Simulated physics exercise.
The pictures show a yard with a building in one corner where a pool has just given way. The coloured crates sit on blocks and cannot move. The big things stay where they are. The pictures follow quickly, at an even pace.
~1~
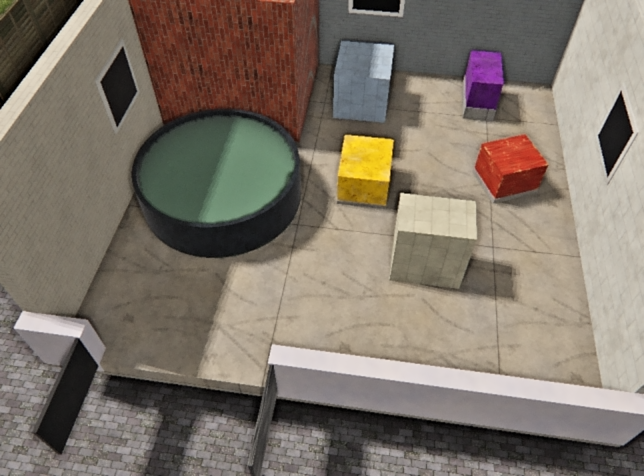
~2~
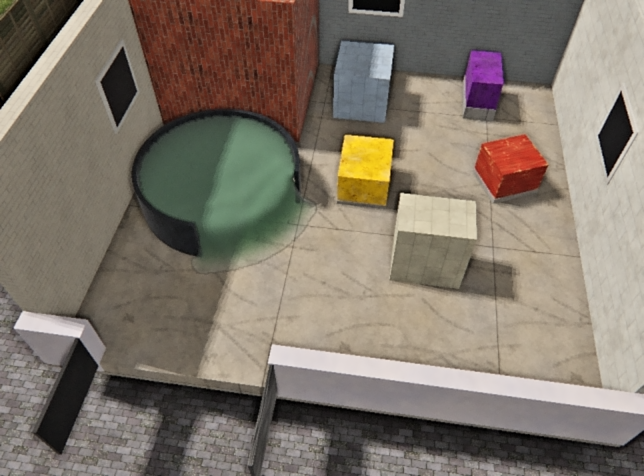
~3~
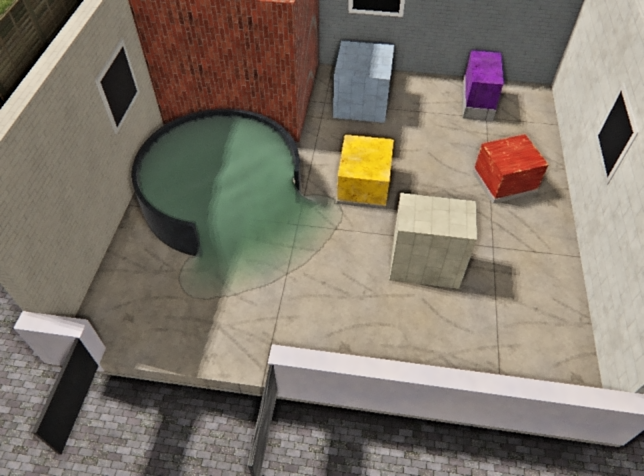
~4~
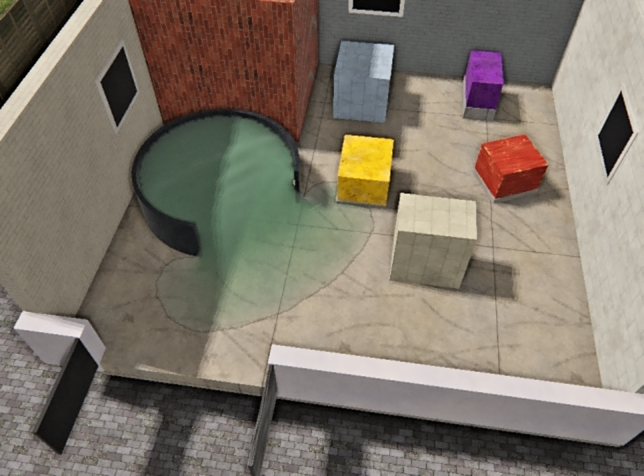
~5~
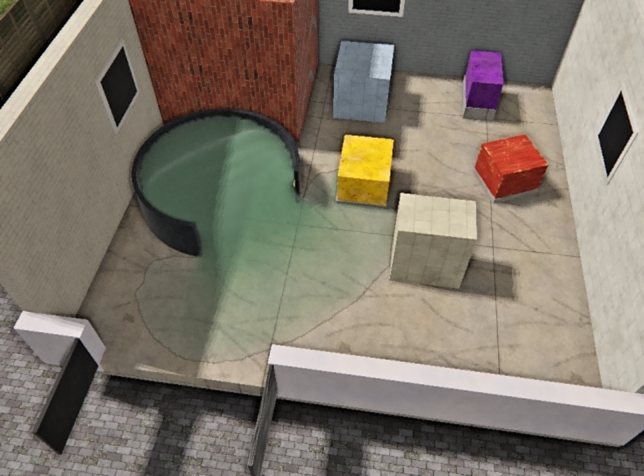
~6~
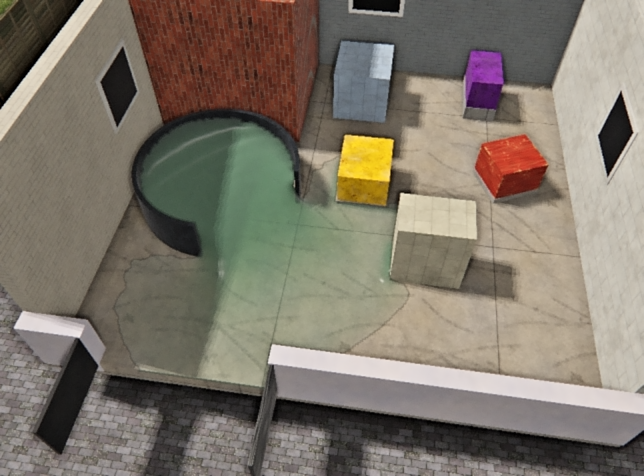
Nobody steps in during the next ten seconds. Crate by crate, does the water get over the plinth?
One by one: The red crate gets wet; the yellow crate gets wet; the purple crate stays dry.
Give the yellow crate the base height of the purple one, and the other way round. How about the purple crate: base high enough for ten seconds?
The purple one is topped.
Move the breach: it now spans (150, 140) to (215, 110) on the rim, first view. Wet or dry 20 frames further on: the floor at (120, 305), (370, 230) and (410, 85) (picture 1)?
In turn: Awash, clear, no water.
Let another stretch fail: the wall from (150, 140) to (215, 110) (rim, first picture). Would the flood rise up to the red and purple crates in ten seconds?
Then: The red crate is safe, the purple crate keeps dry.
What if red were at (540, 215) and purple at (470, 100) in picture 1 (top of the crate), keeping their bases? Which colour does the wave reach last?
The one in purple.
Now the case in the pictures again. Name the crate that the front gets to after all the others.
I say the purple crate.
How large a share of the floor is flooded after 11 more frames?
Close to 45 %.
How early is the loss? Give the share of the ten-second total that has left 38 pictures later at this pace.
Near 80 in a hundred.
A moment on, water covers 35 % of the floor; the red crate water round its plinth, the yellow crate water round its plinth, the purple crate not reached.
Next, water covers 45 % of the floor; the red crate water round its plinth, the yellow crate water round its plinth, the purple crate not reached.
Then, water covers 55 % of the floor; the red crate water round its plinth, the yellow crate water round its plinth, the purple crate not reached.
Later, water covers 75 % of the floor; the red crate water round its plinth, the yellow crate water round its plinth, the purple crate water round its plinth.
In the end, water covers 90 % of the floor; the red crate was topped, the yellow crate was topped, the purple crate stayed above the water.
